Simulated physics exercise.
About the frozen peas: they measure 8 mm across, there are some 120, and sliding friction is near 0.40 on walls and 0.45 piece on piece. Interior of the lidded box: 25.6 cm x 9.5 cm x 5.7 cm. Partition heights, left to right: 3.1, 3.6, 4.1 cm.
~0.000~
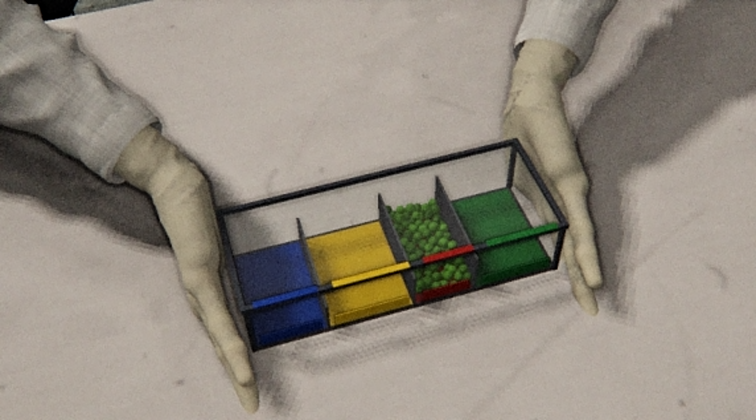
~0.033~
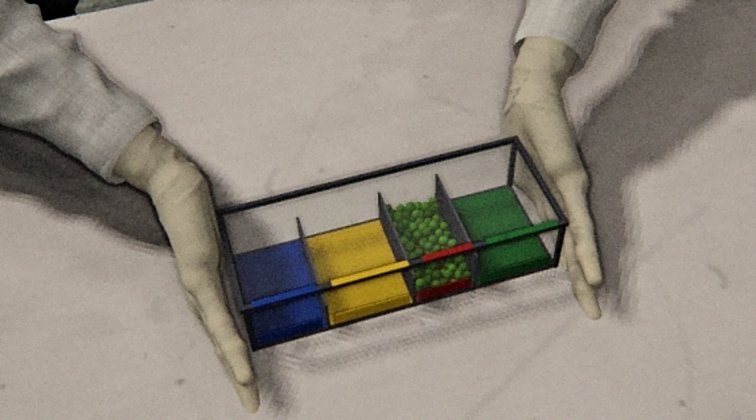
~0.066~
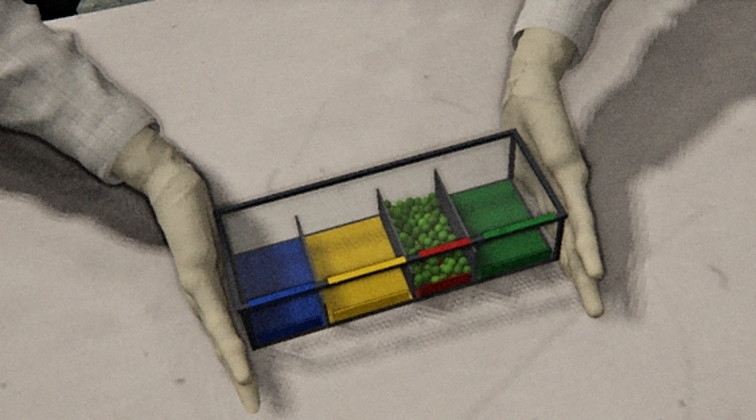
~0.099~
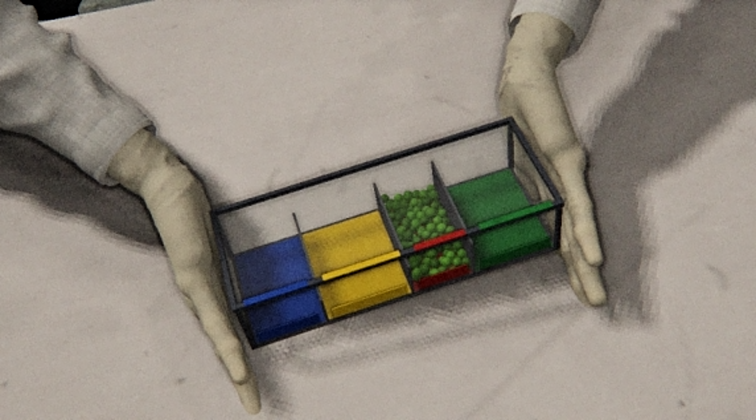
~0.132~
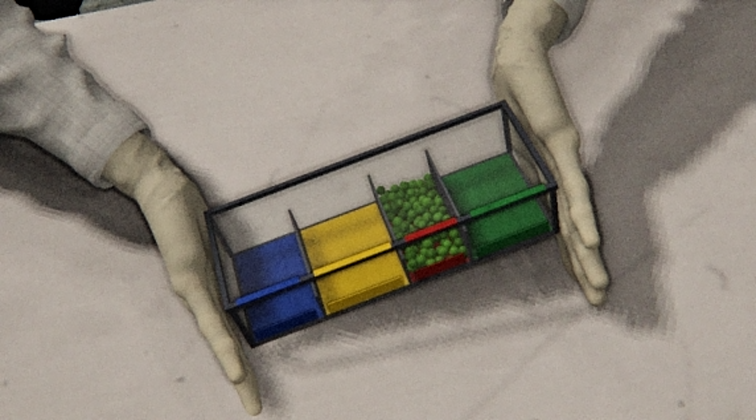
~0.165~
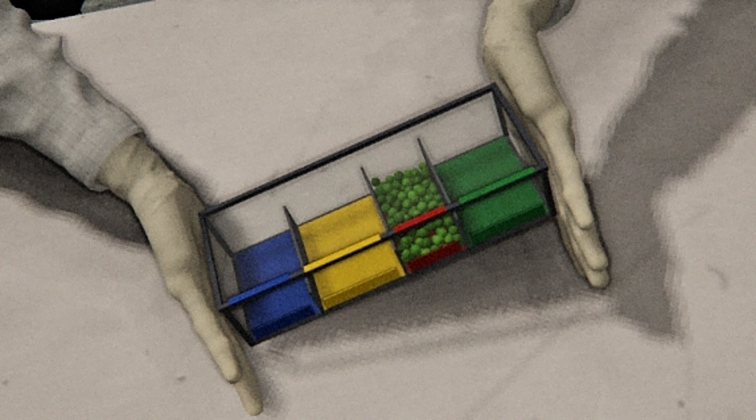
In the video, two hands hold a clear, dark-edged box divided into blue, yellow, red and green compartments, with green peas in the red one, and the box gradually tilts as its right end rises.
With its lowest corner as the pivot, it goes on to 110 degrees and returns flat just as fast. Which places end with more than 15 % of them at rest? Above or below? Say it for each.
As I see it, red: Does not qualify; blue: Qualifies; green: Does not qualify; yellow: Does not qualify.
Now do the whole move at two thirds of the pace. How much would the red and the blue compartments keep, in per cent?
Red 0 %, blue 95 %.
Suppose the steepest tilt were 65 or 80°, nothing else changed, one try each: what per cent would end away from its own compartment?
Roughly 10 percent, then roughly 50 percent.
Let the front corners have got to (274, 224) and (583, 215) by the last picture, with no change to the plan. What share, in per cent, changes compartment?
That would be some 45 in a hundred.
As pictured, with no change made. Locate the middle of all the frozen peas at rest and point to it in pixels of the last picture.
Centre at rest: Approx. (268, 272) px.
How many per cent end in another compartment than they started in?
Share changed: Approx. 100 %.
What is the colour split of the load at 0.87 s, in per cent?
Red 60; blue 5; green 0; yellow 35.
Then, at 0.87 s, tilt 110 degrees; red 60 %, blue 5 %, yellow 35 %.
Then, at 1.34 s, tilt 48 degrees; blue 95 %, yellow 5 %.
Then, at 1.88 s, tilt 0 degrees; blue 95 %, yellow 5 %.
By 2.4 s all is still; red 0 %, blue 95 %, green 0 %, yellow 5 %.
